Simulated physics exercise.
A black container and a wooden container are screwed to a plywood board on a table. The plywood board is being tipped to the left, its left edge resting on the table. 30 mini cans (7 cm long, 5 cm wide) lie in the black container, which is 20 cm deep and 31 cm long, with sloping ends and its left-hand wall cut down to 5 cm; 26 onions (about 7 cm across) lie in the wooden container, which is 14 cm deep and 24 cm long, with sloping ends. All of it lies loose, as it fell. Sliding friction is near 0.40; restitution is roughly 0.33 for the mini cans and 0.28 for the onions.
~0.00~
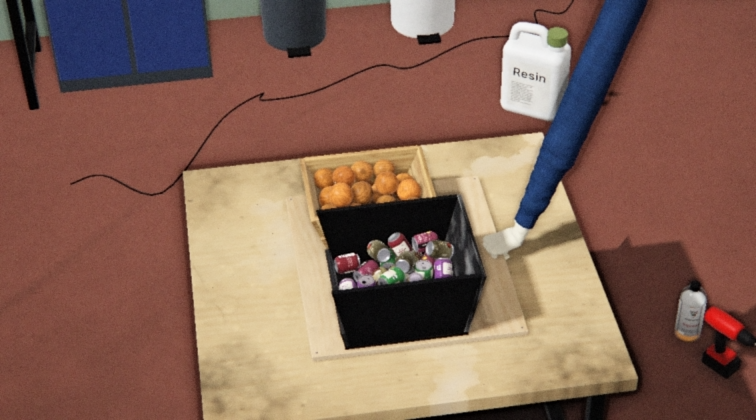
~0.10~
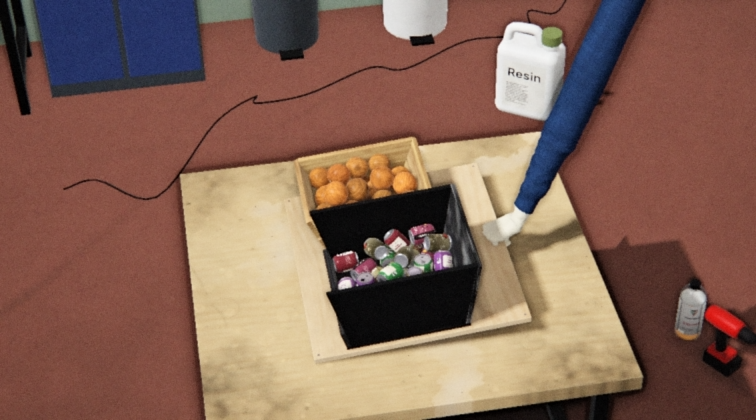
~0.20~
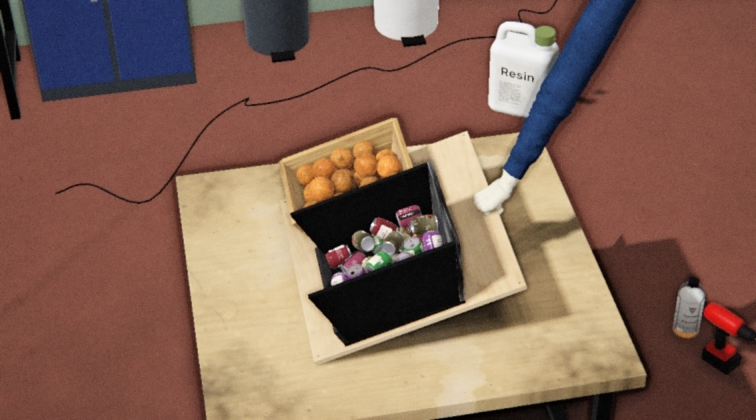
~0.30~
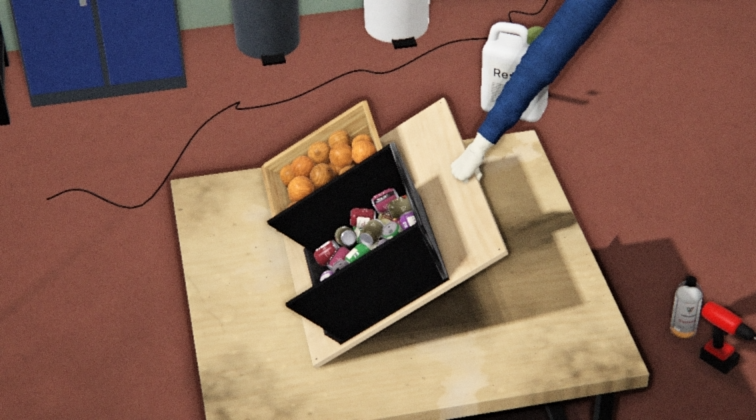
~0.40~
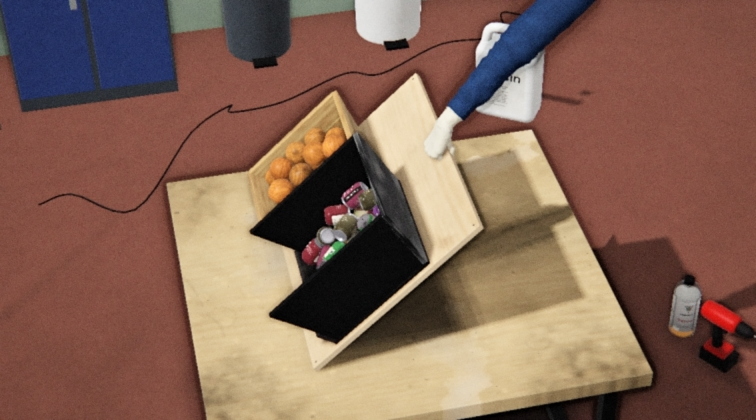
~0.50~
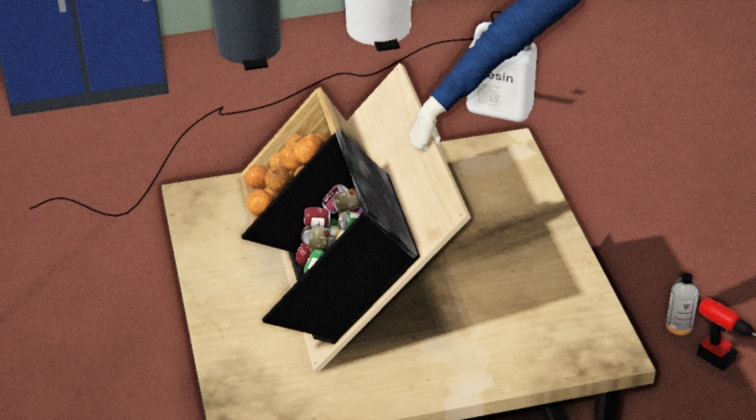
A plywood board on a pale wooden table, in a red-floored workshop seen from above at an angle, carries a black container and a wooden one. The black container in front holds colourful mini cans, the wooden one behind holds oranges, and a white resin jug stands beyond. A blue-sleeved, white-gloved arm at the right raises the board's right side, steadily tilting everything leftward, as the camera shifts slightly.
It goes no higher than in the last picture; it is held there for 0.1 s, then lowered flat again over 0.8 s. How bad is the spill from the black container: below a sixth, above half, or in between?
The black container loses a sixth to a half of its mini cans.
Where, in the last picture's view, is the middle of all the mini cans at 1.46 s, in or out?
Around (363, 298).
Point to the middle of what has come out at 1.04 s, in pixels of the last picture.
Around (256, 320).
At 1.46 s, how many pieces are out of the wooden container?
Out by then, roughly: Wooden container 2.
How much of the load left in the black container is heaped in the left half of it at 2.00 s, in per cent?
Roughly 60 in a hundred.
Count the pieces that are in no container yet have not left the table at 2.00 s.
Some 8 pieces.
After 0.74 s, tilt 44°; the black container is down by 3 of 30 and the wooden container is down by 1 of 26.
After 1.04 s, tilt 20°; the black container is down by 10 of 30 and the wooden container is down by 2 of 26.
After 1.46 s, tilt 0°; the black container is down by 10 of 30 and the wooden container is down by 2 of 26.
When it is over (at 2.00 s), the black container is down by 10 of 30 and the wooden container is down by 2 of 26. Asked share, 10 of 30, 33 per cent.
